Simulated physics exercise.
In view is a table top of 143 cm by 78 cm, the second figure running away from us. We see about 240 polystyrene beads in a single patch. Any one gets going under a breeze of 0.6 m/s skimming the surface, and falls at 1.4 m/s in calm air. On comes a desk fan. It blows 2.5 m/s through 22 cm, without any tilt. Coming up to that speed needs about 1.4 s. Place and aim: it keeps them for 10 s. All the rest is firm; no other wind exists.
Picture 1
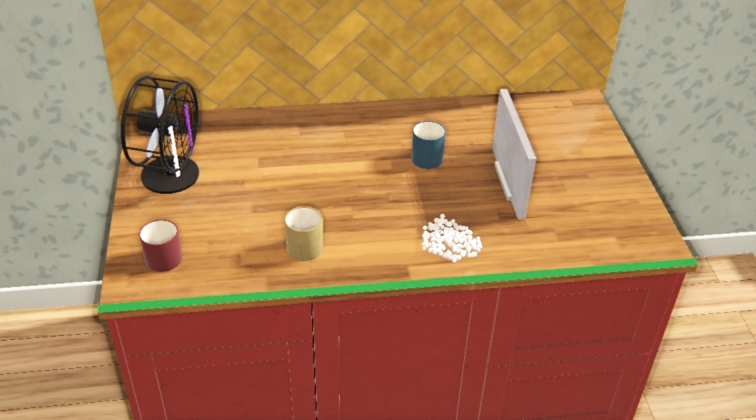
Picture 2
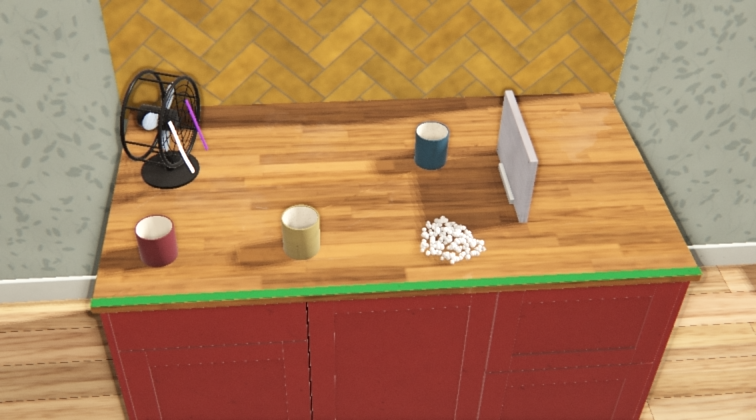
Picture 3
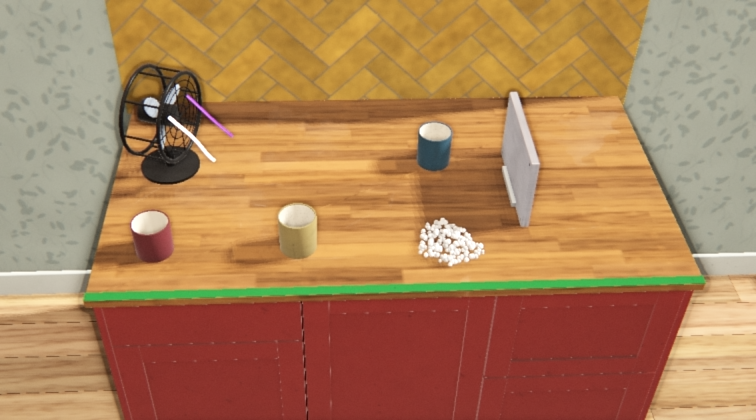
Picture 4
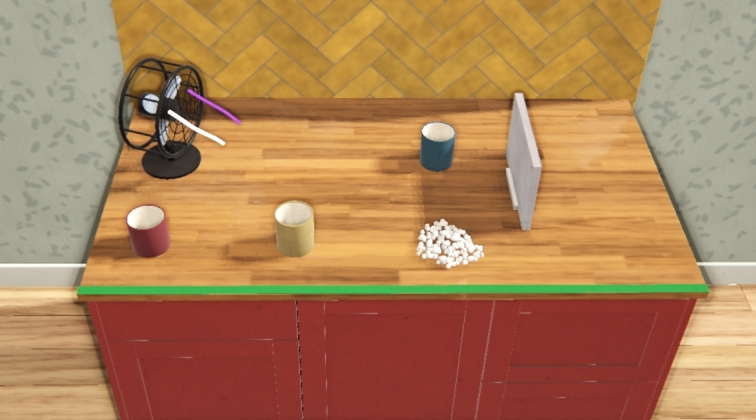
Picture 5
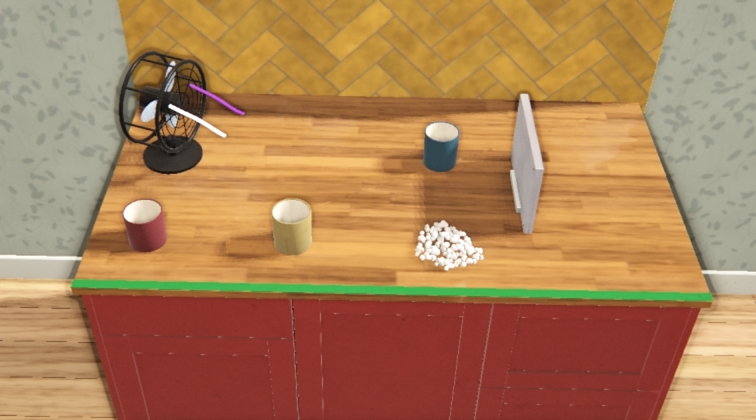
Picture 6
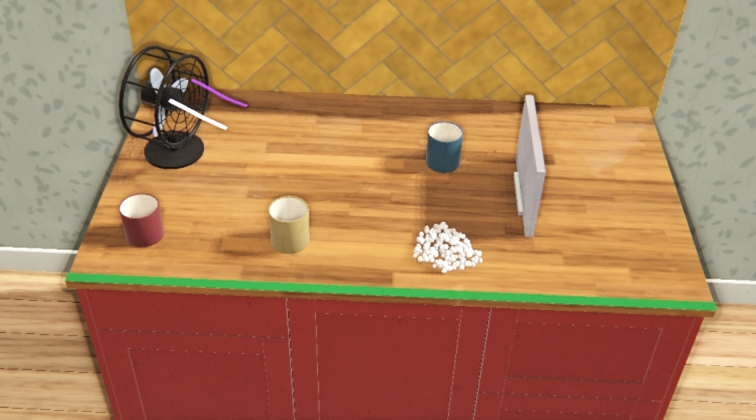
On a wooden counter with a green front edge, a black desk fan with white and purple streamers spins up, its streamers lifting toward the right, while the white beads, three mugs and upright laptop stay still as the view shifts slightly.
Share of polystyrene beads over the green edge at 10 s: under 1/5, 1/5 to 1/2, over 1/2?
Over 1/2.
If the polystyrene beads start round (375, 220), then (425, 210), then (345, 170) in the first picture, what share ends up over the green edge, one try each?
First try near 100 %, second near 90 %, third near 0 %.
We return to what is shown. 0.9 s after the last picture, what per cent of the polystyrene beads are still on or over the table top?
That works out to roughly 0 % remaining.
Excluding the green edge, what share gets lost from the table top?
Estimated share: Around 0 %.
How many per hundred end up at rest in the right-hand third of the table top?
About 0 %.
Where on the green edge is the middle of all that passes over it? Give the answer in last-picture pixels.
I'd put my finger close to (484, 300).
Then, 0.9 s after the last picture, 100 % are over the green edge; 66 % have settled or left.
Then, 2.1 s after the last picture, 100 % are over the green edge; 100 % have settled or left.
Then, 4.4 s after the last picture, 100 % are over the green edge; 100 % have settled or left.
Then, 8.9 s after the last picture, at the end, 100 % are over the green edge.
